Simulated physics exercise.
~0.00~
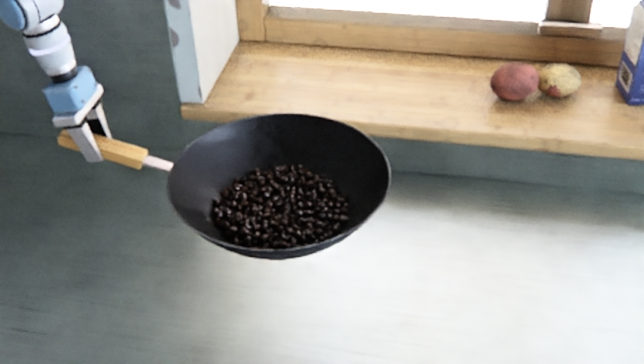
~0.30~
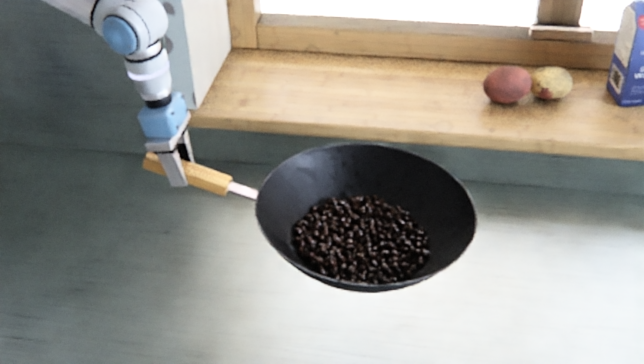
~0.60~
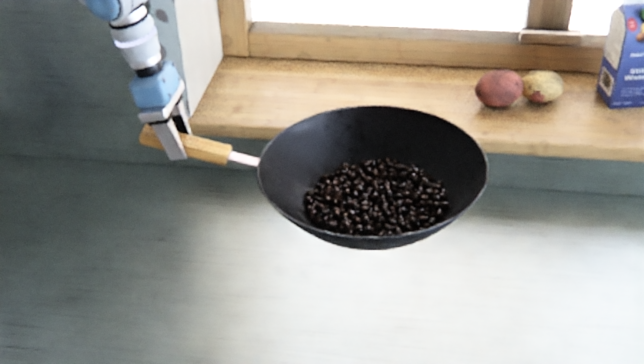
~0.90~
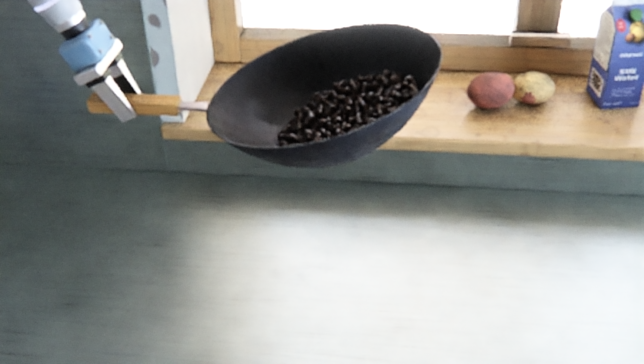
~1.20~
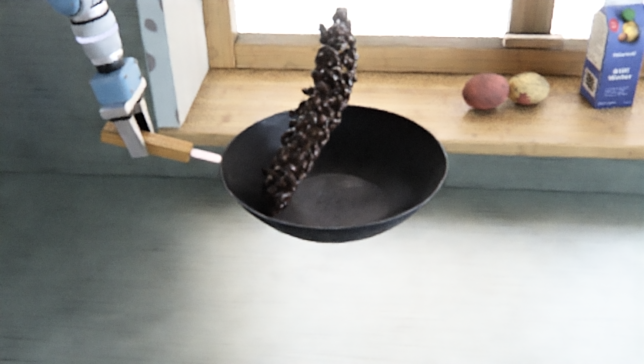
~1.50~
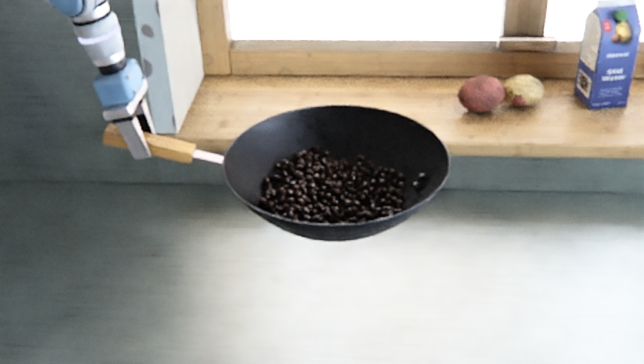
Above a counter by a wooden windowsill with potatoes and a carton, a robot arm moved a wok of dark beans to the right, then swung it back and up, tossing the beans in a tall column before they settled back into the level wok.
